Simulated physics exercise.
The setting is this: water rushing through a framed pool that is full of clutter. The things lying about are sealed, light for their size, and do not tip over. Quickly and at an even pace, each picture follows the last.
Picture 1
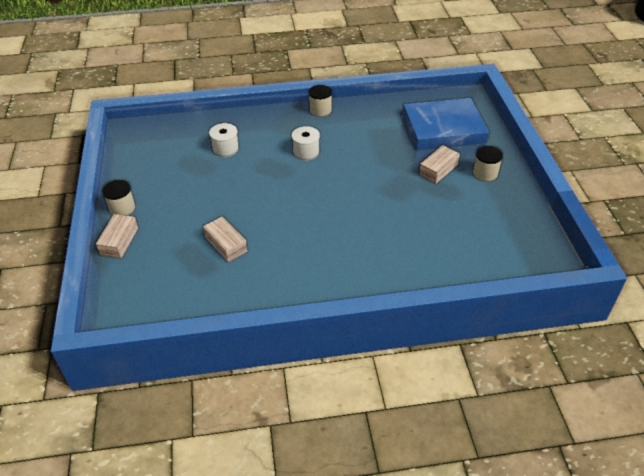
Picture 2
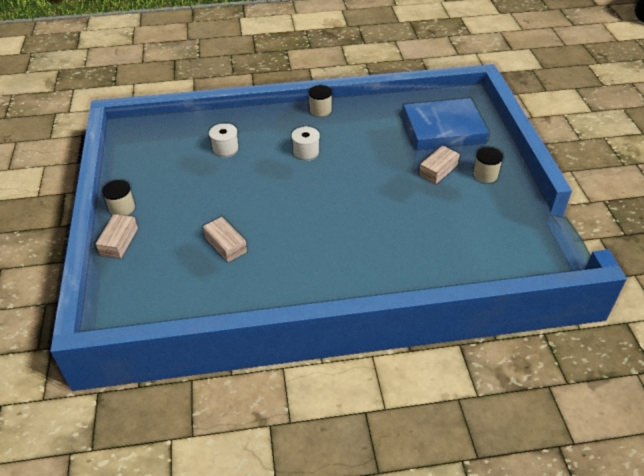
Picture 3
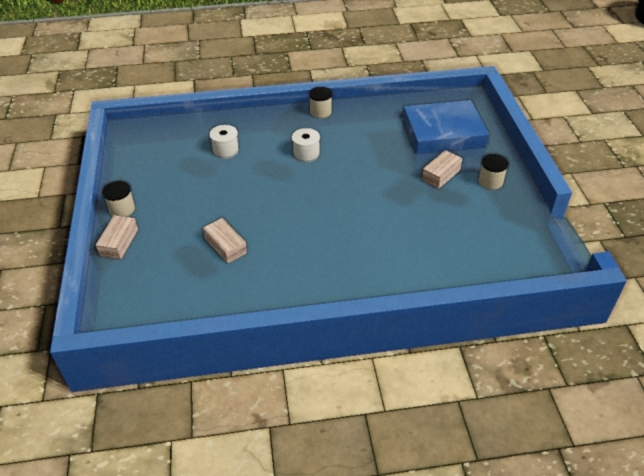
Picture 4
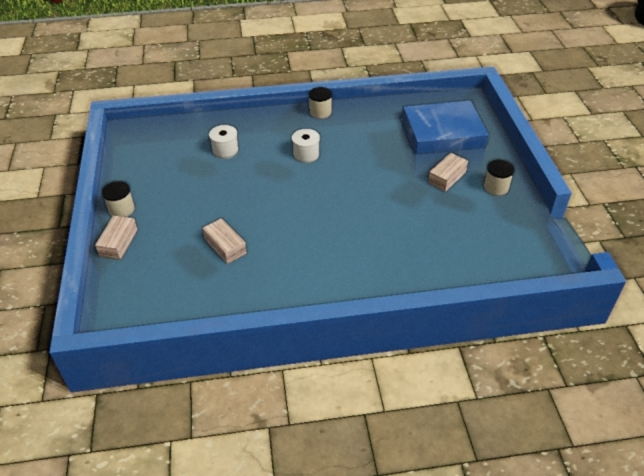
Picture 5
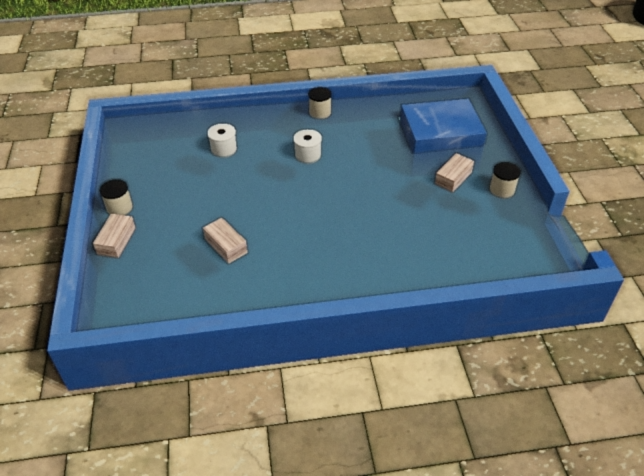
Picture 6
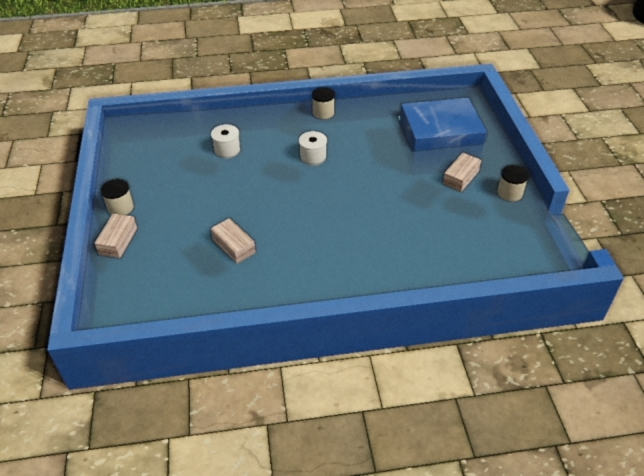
A blue-framed pool opens at its right side, and nearby floating objects drift slightly right.
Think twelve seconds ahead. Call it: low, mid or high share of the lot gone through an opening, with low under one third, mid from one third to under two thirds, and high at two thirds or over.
Low.
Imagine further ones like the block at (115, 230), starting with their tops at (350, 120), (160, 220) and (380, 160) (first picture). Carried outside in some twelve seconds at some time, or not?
Remains, remains, exits.
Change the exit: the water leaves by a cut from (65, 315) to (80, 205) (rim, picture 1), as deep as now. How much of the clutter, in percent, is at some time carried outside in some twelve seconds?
Close to 50 percent.
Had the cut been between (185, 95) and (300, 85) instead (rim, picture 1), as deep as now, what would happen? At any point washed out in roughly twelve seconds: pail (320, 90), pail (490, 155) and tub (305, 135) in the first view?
The three give escape, no escape and escape, in that order.
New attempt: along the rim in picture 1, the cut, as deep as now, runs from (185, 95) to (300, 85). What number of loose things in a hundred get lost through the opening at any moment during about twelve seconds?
Roughly 40 per cent.
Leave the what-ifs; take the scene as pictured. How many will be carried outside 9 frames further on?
I count 1 altogether.
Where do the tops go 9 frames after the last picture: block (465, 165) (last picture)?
Roughly at (514, 192).
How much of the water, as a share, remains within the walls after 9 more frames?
I'd estimate some 84 percent of the water stays.
A moment on, 0 of 8 are out; 8 afloat.
Next, 1 of 8 are out; 7 afloat.
Later, 2 of 8 are out; 6 afloat.
In the end, 2 of 8 are out; 6 afloat.
